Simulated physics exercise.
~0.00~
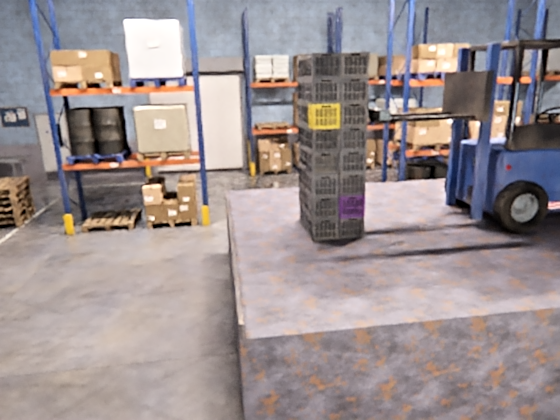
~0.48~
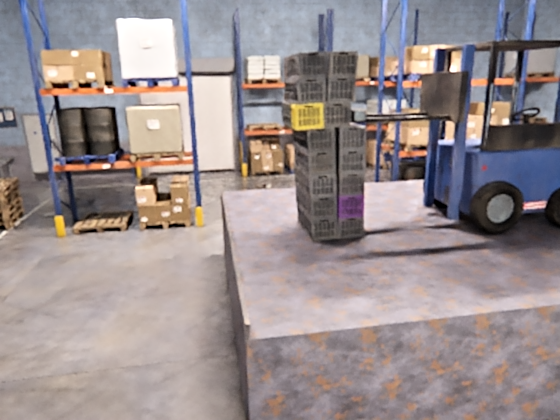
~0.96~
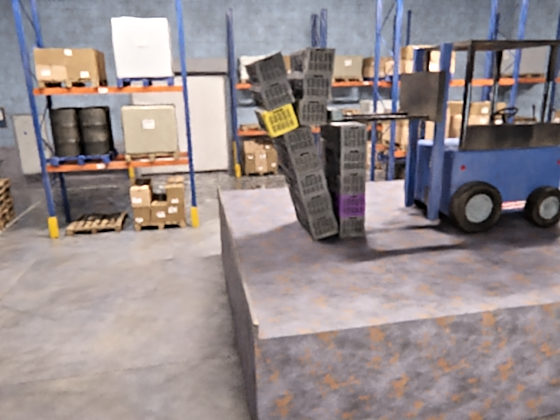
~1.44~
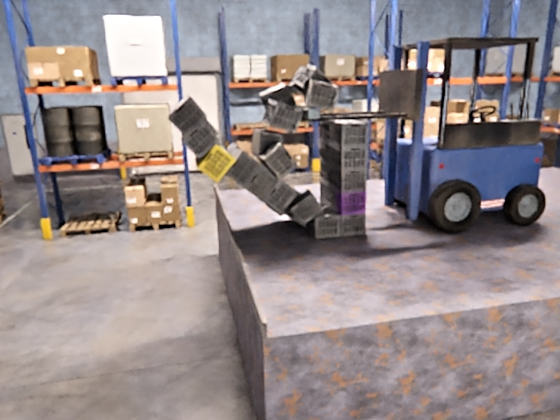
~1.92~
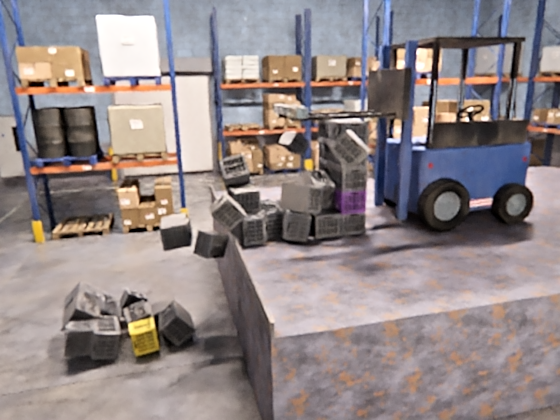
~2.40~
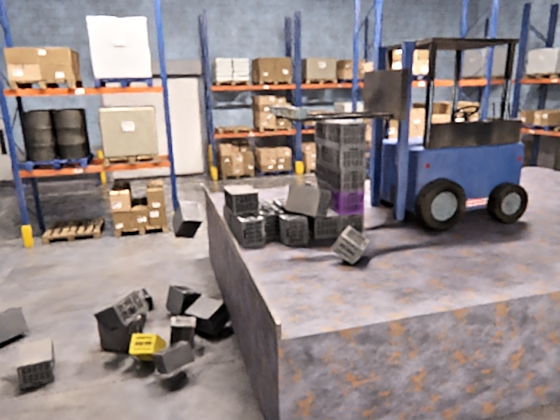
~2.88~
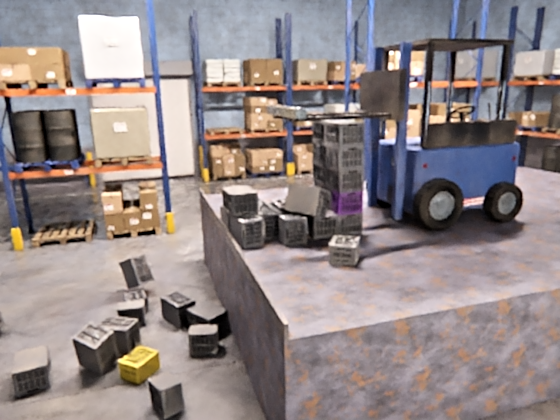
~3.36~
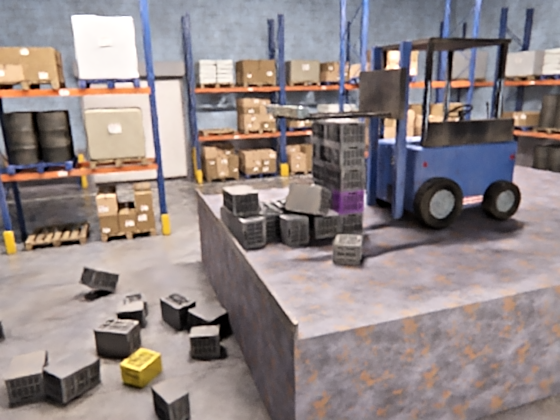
A blue forklift pushed a beam leftward into a tall stack of dark crates, and the upper part leaned and toppled, spilling the yellow crate and many others off the platform onto the floor, while the purple crate stayed put among those left standing.
